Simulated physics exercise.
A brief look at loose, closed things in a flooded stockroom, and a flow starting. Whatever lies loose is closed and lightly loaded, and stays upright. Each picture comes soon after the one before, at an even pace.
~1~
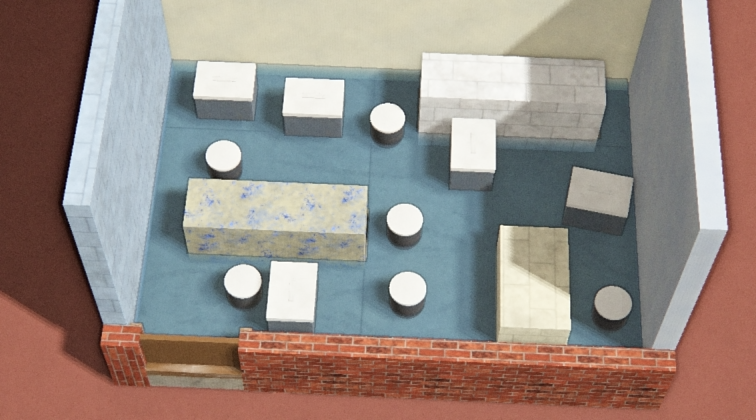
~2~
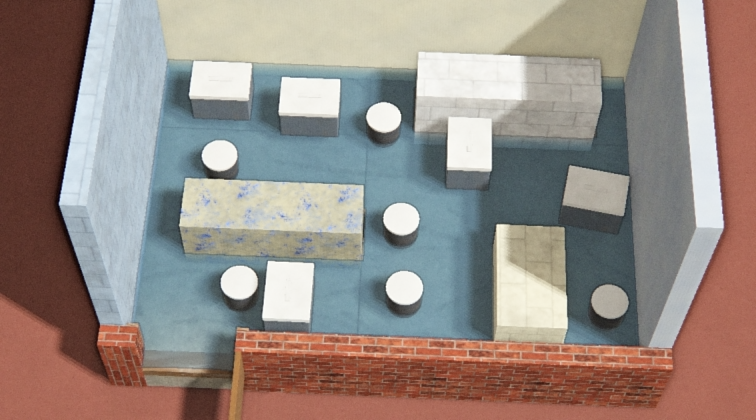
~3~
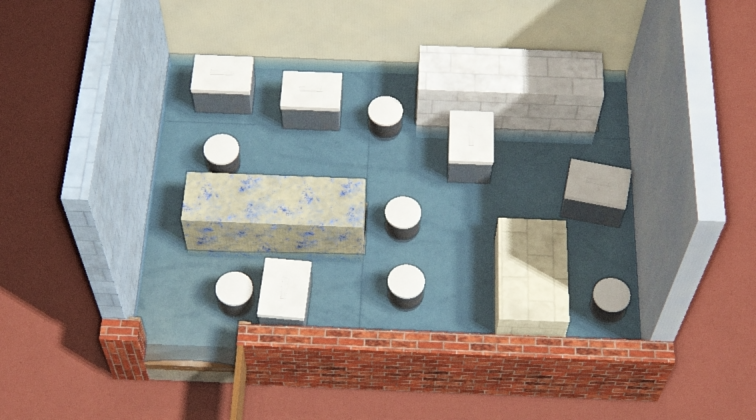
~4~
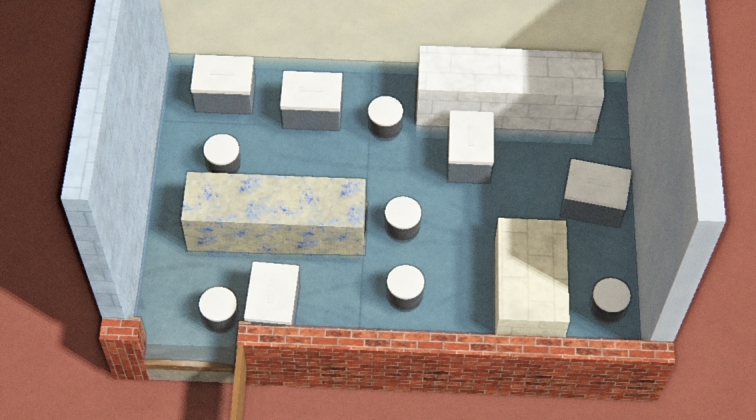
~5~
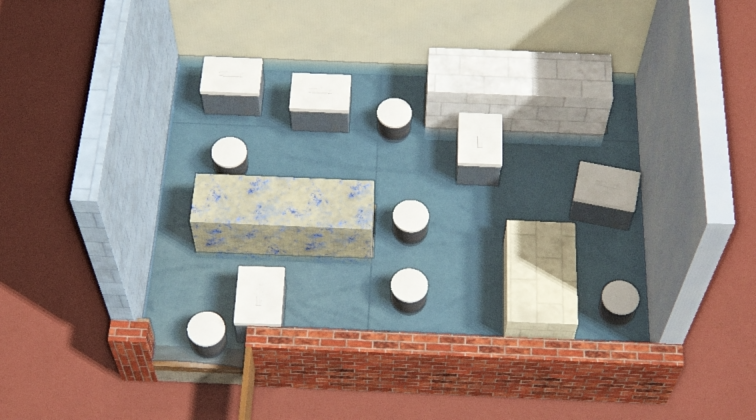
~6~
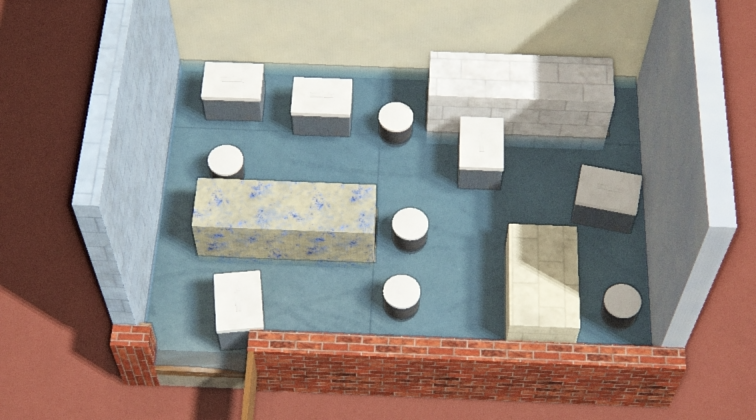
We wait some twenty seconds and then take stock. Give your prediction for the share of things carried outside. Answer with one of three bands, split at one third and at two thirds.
One third to two thirds.
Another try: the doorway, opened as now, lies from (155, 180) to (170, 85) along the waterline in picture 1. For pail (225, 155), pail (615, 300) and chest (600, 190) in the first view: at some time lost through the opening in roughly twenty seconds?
First one flushed away, second held back, third held back.
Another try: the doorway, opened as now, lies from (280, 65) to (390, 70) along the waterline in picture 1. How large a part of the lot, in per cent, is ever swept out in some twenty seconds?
My figure is 60 %.
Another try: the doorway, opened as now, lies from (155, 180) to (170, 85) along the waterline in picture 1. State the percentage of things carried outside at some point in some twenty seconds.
I make it 70 per cent.
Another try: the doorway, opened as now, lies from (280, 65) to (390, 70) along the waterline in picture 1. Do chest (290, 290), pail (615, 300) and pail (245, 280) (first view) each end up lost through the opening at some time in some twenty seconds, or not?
Item one never gets out, item two never gets out, item three never gets out.
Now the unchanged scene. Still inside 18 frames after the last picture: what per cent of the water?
Something like 68 per cent, give or take.
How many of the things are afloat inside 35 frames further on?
6.
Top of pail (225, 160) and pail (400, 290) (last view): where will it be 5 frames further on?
The first top is near (171, 220) and the second near (284, 302).
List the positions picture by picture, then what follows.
The first frame shows a chest at (292, 290), afloat; a pail at (408, 288), afloat; 0 of 11 have shifted.
The second frame shows a chest at (288, 290) floats; a pail at (404, 287) floats; 0 of 11 have shifted.
The third frame shows a chest at (284, 288) floats, close to its start; a pail at (406, 281) floats; 2 of 11 have shifted.
The fourth frame shows a chest at (272, 292), afloat, close to its start; a pail at (406, 282) floats; 2 of 11 have shifted.
The fifth frame shows a chest at (259, 295), afloat, a stride from its start; a pail at (409, 285) floats, close to its start; 2 of 11 have shifted.
The sixth frame shows a chest at (238, 300) floats, a stride from its start; a pail at (402, 291) floats, close to its start; 5 of 11 have shifted.
A moment on, 2 of 11 are out; 9 afloat.
Next, 5 of 11 are out; 6 afloat.
Later, 5 of 11 are out; 6 afloat.
In the end, 6 of 11 are out; 5 afloat.
